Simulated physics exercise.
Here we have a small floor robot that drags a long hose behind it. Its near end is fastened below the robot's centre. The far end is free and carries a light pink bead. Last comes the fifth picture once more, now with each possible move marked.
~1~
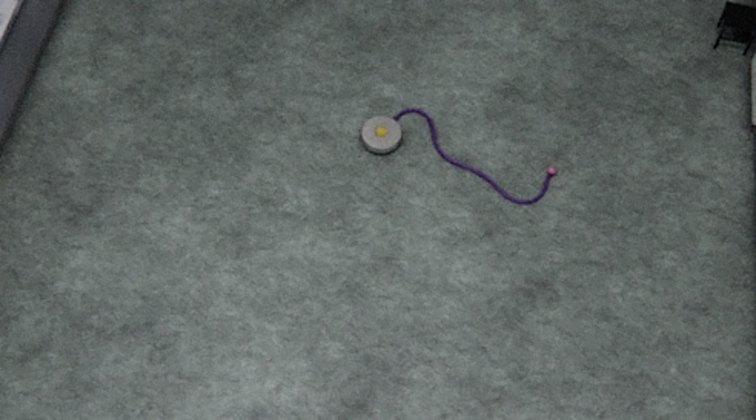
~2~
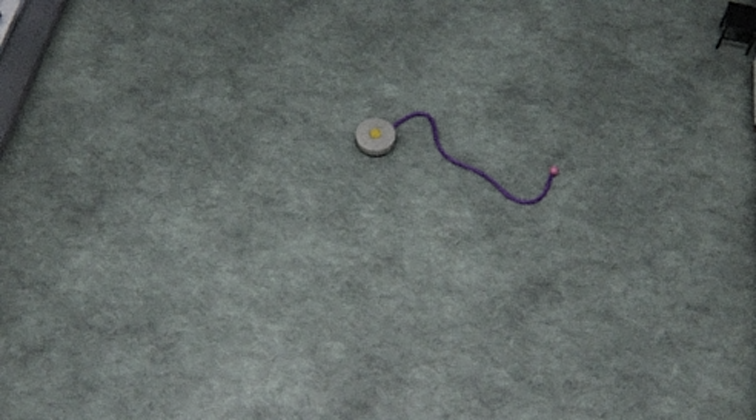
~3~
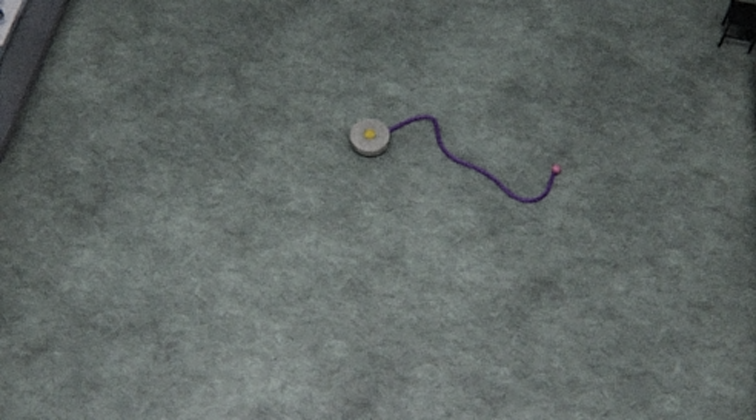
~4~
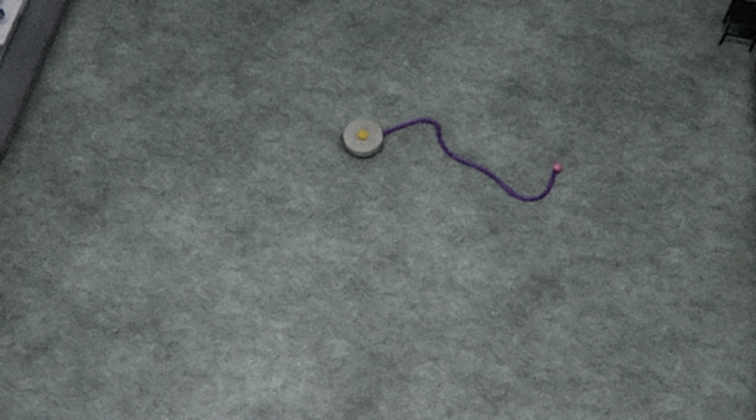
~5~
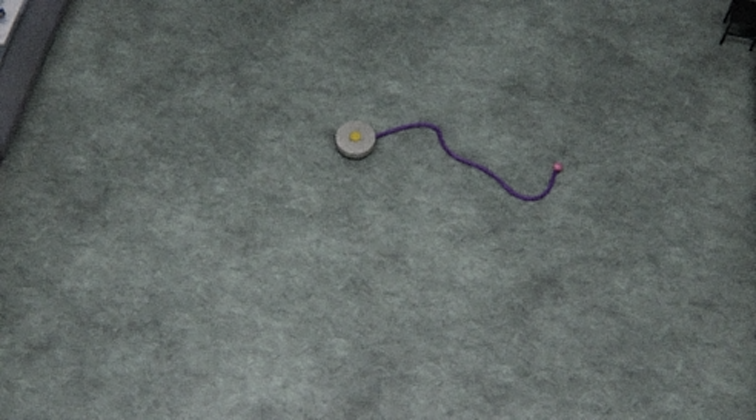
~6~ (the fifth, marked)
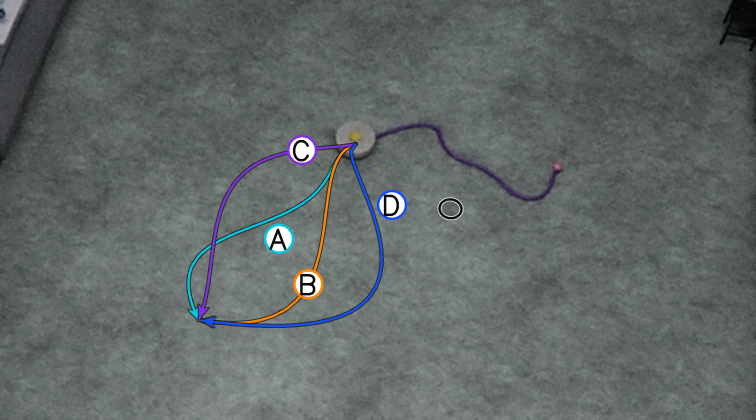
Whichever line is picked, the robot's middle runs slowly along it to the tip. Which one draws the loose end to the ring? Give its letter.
B.
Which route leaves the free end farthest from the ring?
Route C.
On the copy, A from (356, 144) via (257, 225) to (199, 320); B from (356, 144) via (318, 257) to (200, 320); C from (356, 144) via (232, 187) to (199, 318); D from (356, 144) via (376, 288) to (202, 321); the ring at (451, 209).
On B. First, robot (324, 222), middle of the hose (445, 175), free end (558, 167).
Then, robot (279, 310), middle of the hose (395, 235), free end (512, 182).
Finally, robot (198, 317), middle of the hose (335, 271), free end (451, 207); the free end is on the ring.
By contrast, A leaves the free end at (429, 189); C leaves the free end at (417, 171); D leaves the free end at (461, 226).
